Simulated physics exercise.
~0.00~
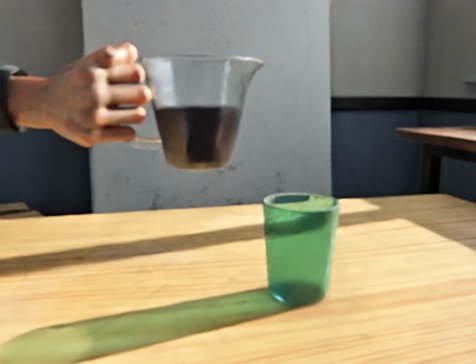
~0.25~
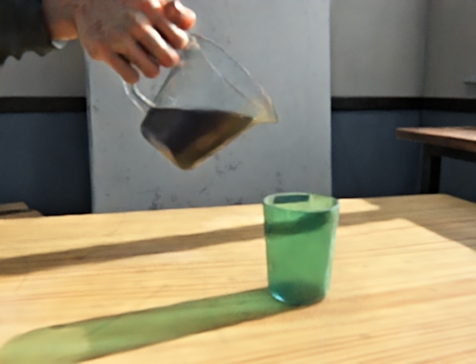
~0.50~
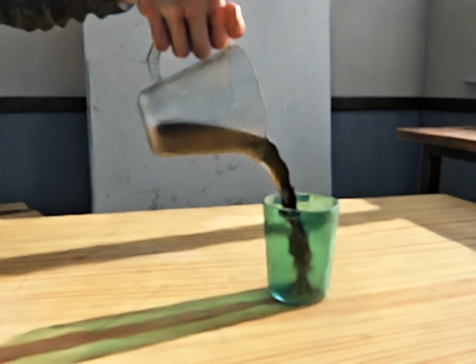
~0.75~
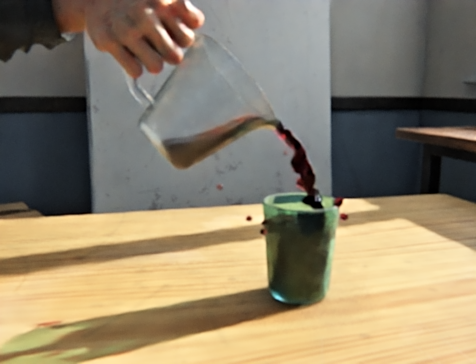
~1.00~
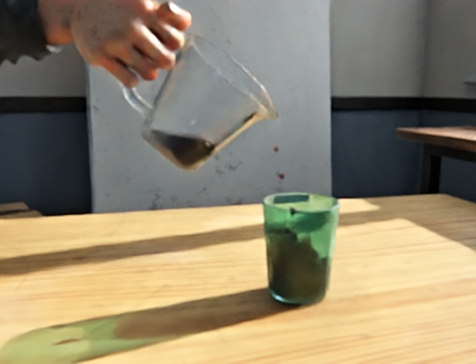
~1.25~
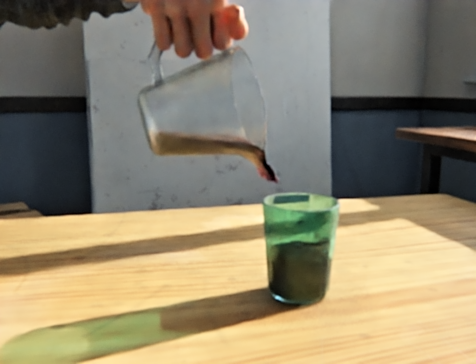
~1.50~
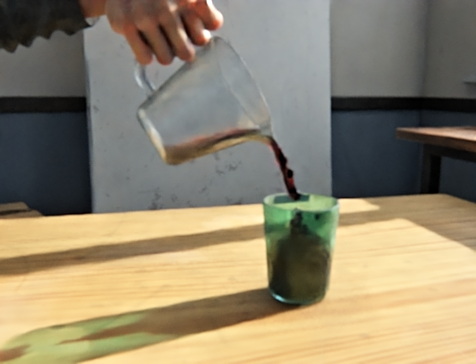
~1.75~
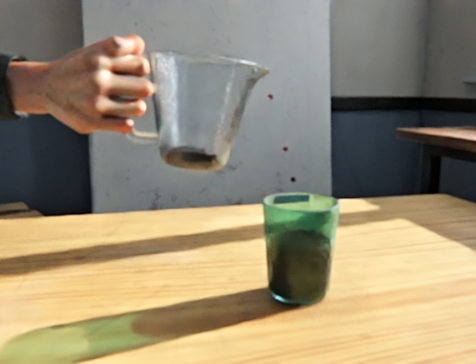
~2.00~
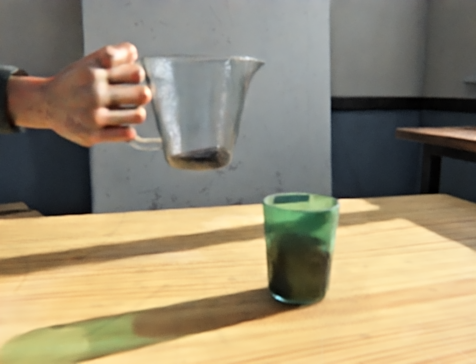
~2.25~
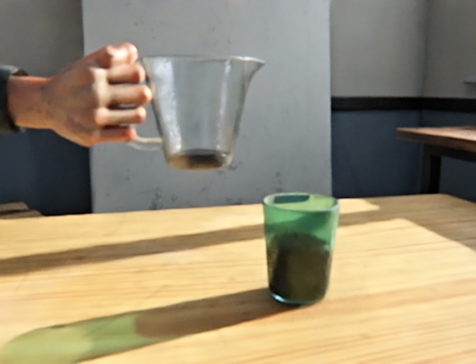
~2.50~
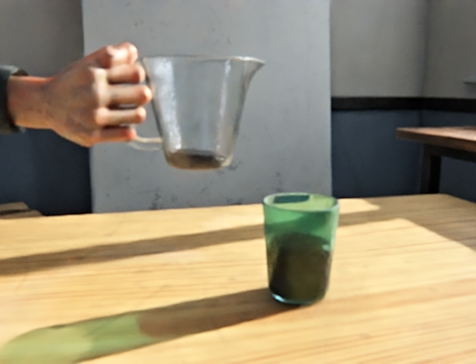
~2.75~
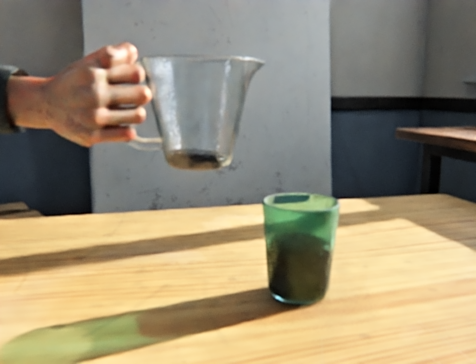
To begin with, a hand on the left holds a clear measuring jug of dark wine above a wooden table, where an empty green drinking glass stands in sunlight. The hand tips the jug to the right, and a dark stream runs from the spout into the glass. As the jug starts to tilt back, a few red drops scatter around the rim and the stream stops. The hand tips it steeply again, and a second, thinner stream follows. Finally the jug is level again with a little wine left, and the glass is partly filled.
